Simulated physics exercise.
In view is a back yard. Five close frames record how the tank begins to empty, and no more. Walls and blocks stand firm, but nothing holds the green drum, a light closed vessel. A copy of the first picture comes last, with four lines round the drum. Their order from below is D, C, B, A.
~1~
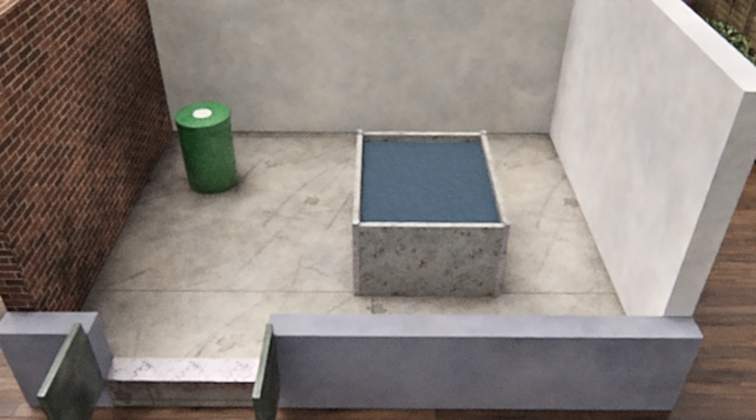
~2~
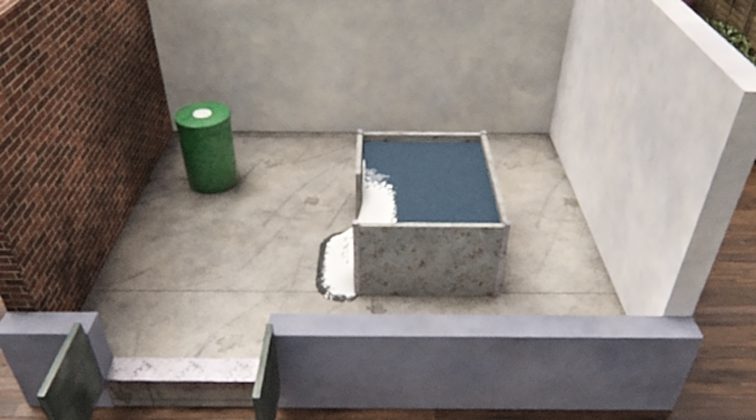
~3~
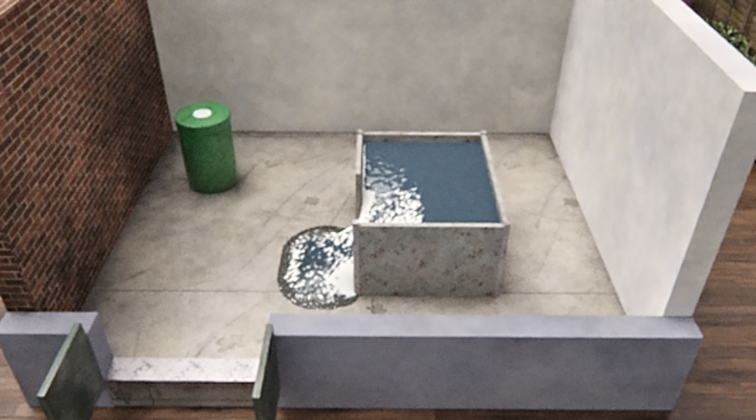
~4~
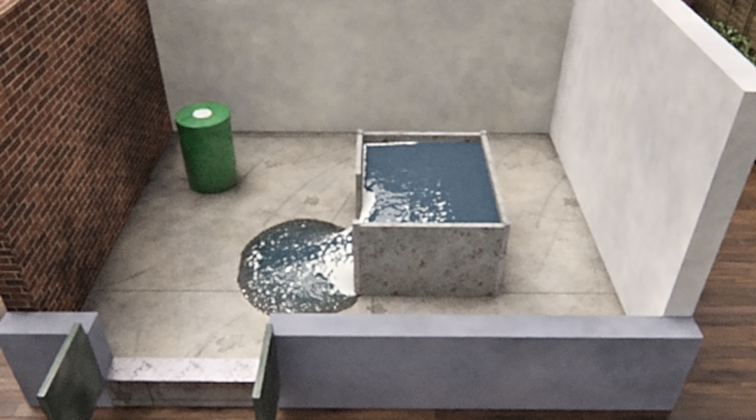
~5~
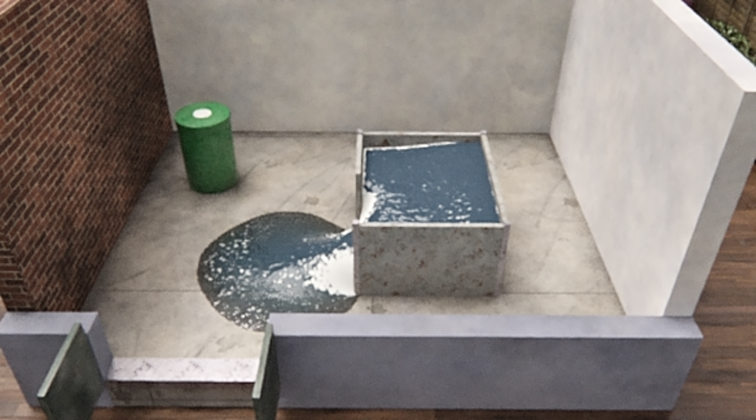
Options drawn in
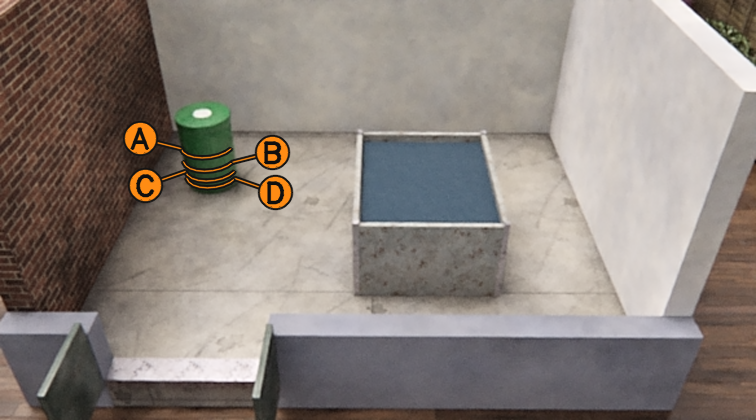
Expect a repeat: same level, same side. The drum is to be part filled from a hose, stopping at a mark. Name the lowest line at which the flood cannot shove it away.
Go for C.
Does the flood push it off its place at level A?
No.
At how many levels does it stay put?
Three of them.
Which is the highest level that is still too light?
The answer is D.
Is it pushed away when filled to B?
No, not at all.
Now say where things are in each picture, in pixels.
The first picture shows lid of the green drum at (202, 114); tank full, its middle at (426, 181); open gate at (185, 317).
In the second picture, 2 % of the ground under water, its edge towards the drum at (329, 245).
In the third picture, 4 % of the ground under water, its edge towards the drum at (298, 240).
In the fourth picture, 8 % of the ground under water, its edge towards the drum at (269, 233).
The fifth picture shows lid of the green drum at (202, 114); 12 % of the ground under water, its edge towards the drum at (247, 225).
In orange, A at (202, 157); B at (204, 171); C at (206, 181); D at (207, 187); from the bottom up D, C, B, A.
Choosing A, it does not move.
Choosing B, it does not move.
Choosing C, it does not move.
Choosing D, it is pushed about half its own width away.
